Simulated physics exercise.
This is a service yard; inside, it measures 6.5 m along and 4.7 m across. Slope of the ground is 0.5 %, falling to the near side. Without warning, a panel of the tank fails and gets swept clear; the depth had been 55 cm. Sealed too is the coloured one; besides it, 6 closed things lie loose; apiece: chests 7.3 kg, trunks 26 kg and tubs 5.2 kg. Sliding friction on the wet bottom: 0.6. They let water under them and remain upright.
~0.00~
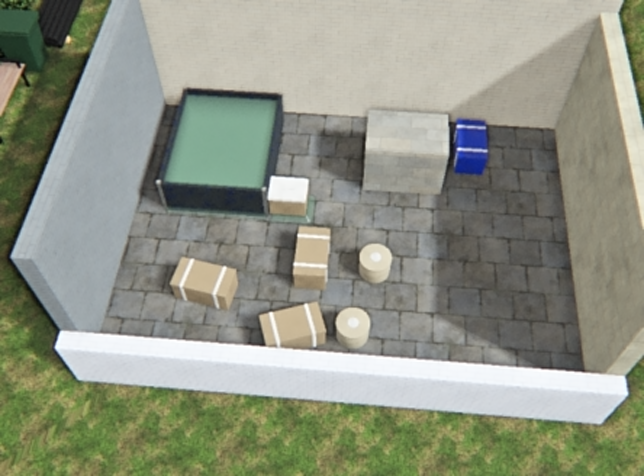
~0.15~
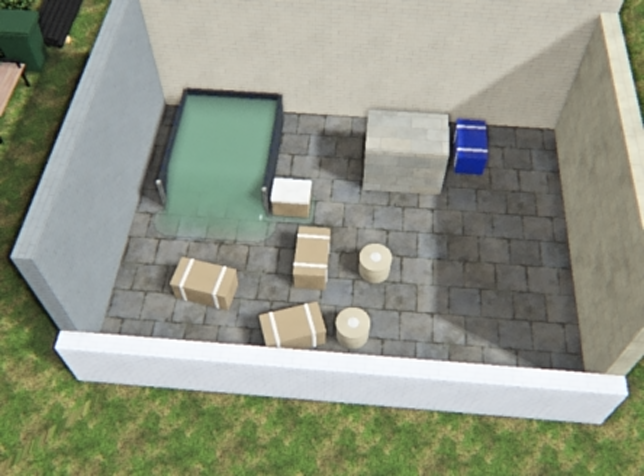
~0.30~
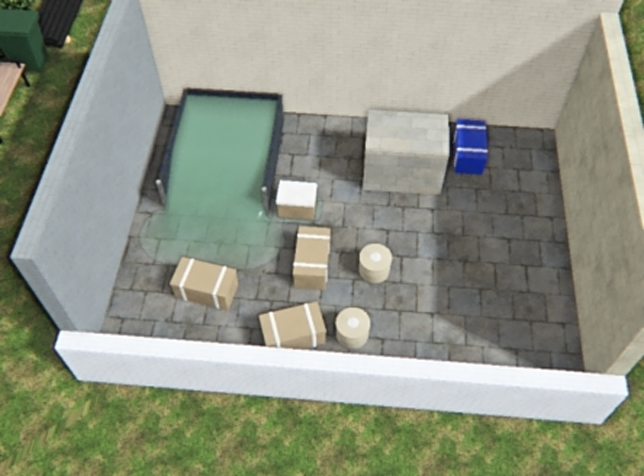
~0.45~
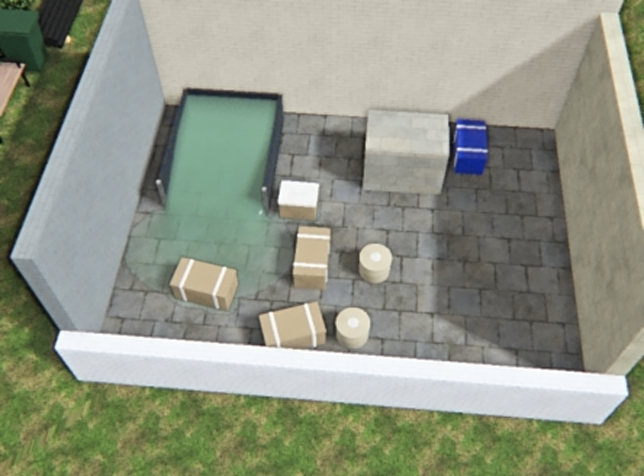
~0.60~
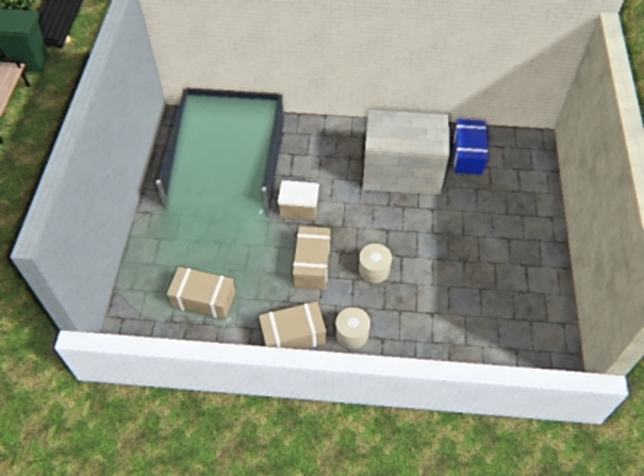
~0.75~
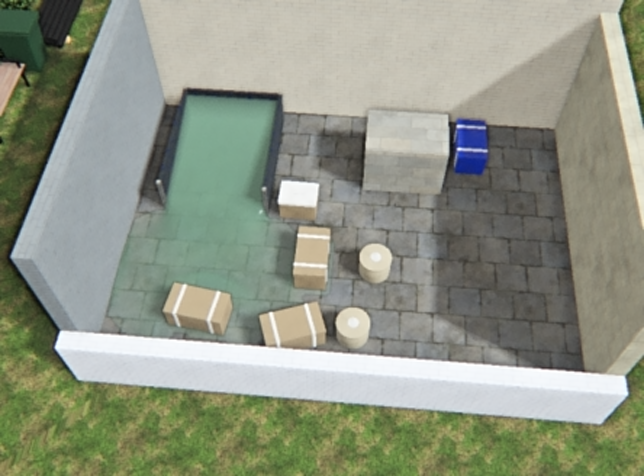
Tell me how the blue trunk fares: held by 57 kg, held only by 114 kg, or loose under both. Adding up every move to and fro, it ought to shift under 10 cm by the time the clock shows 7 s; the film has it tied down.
My prediction: Lighter is fine.
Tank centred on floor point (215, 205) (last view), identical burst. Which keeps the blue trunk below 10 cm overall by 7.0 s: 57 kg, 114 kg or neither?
Well, then the lighter one is plenty.
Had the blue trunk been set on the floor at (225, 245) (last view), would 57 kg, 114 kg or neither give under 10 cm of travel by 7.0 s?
Going by the scene, only the heavier one works.
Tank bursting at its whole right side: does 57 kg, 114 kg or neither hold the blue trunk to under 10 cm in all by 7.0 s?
In that case only the larger load is enough.
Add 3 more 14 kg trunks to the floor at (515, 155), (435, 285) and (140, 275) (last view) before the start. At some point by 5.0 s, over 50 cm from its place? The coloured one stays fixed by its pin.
Results, in sequence: Not exceeded / exceeded / exceeded.
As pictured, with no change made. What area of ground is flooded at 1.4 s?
That flooded area is roughly 10.0 m2.
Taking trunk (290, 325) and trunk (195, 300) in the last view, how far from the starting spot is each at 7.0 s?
350 cm, 350 cm.
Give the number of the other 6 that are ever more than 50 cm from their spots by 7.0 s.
Total: 6.
After 1.4 s the blue trunk would be 0 cm from its start with 57 kg and 0 cm from its start with 114 kg; 0 cm of water round it then.
After 3.1 s the blue trunk would be 0 cm from its start with 57 kg and 0 cm from its start with 114 kg; 0 cm of water round it then.
After 4.9 s the blue trunk would be 0 cm from its start with 57 kg and 0 cm from its start with 114 kg; 0 cm of water round it then.
After 7.0 s the blue trunk would be 0 cm from its start with 57 kg and 0 cm from its start with 114 kg; 5 cm of water round it then.
